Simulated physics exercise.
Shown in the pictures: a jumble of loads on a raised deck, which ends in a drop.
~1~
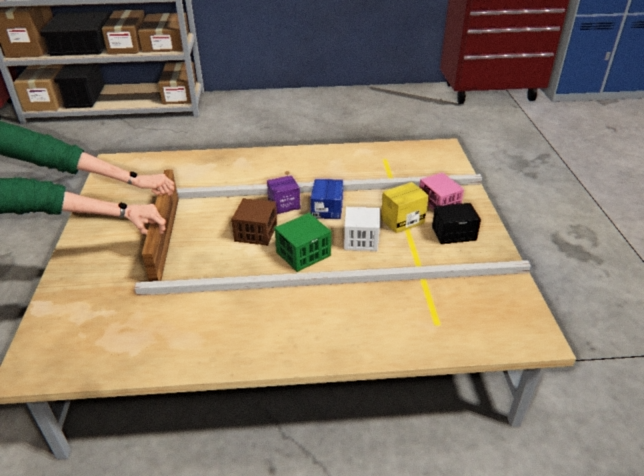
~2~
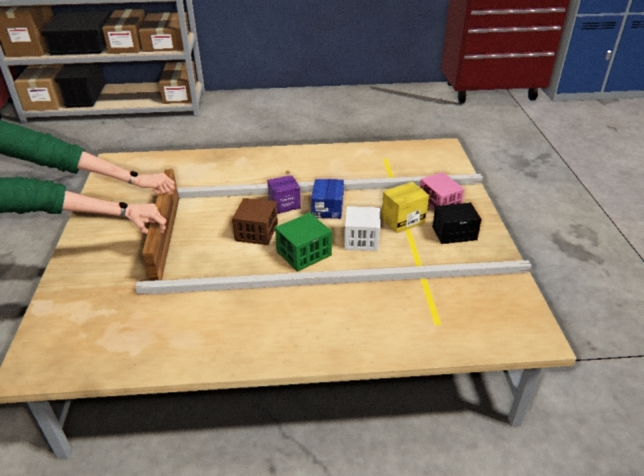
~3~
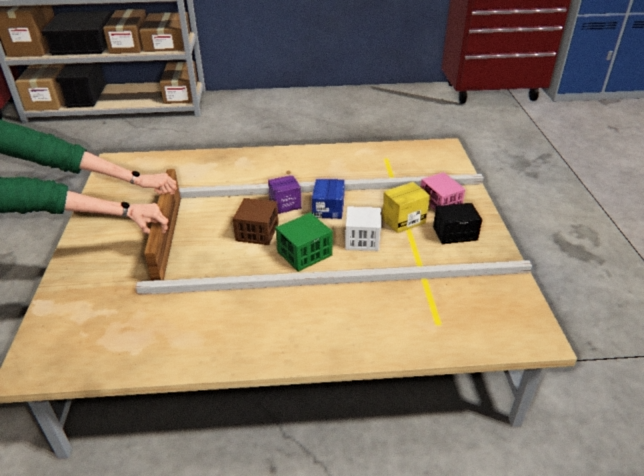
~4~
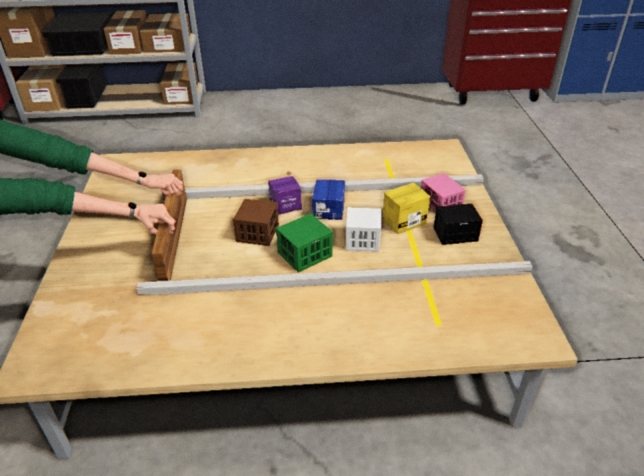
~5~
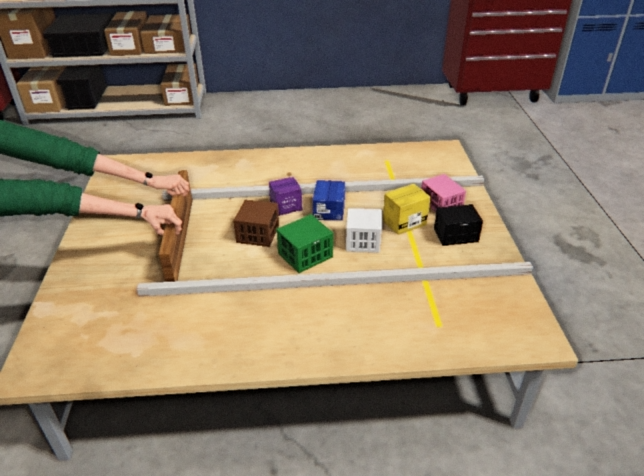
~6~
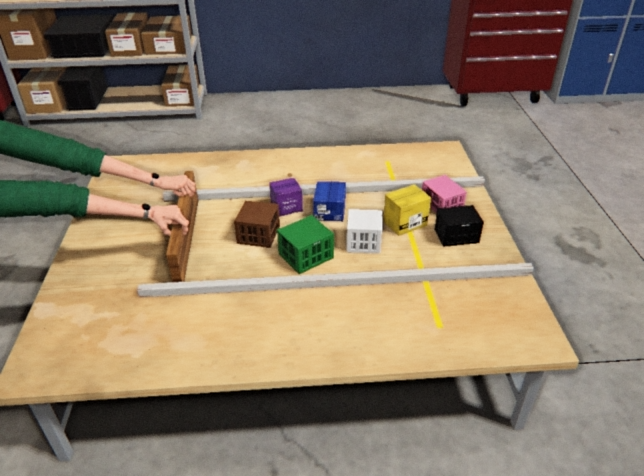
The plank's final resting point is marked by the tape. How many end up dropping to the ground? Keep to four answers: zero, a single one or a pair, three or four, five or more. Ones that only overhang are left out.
So the tally of ones that come down is nothing, really.
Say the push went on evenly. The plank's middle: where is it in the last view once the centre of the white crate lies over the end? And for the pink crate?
The white crate puts it at (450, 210), the pink crate at (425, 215).
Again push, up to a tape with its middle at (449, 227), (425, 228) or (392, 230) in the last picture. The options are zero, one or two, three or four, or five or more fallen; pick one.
Taking the places in the order asked: Three to four, then 1 or 2, then none.
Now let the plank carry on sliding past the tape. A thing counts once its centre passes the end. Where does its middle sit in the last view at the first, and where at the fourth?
For the first, roughly (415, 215); for the next, roughly (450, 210).
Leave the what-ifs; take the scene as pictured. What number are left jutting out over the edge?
The total here is 2.
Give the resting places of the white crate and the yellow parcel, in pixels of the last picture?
First (468, 227), then (473, 202).
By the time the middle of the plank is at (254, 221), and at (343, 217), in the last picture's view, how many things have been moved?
I get 1 at the one place and 6 at the other.
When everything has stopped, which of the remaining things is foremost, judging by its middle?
The black crate is the one.
Soon after, none off yet; black crate at rest near (458, 226); pink crate at rest near (443, 195); yellow parcel at rest near (407, 210).
Then, none off yet; black crate moved a little near (465, 226); pink crate moved a little near (450, 192); yellow parcel moved about its own width near (440, 203).
At rest, the number that fall off is zero.
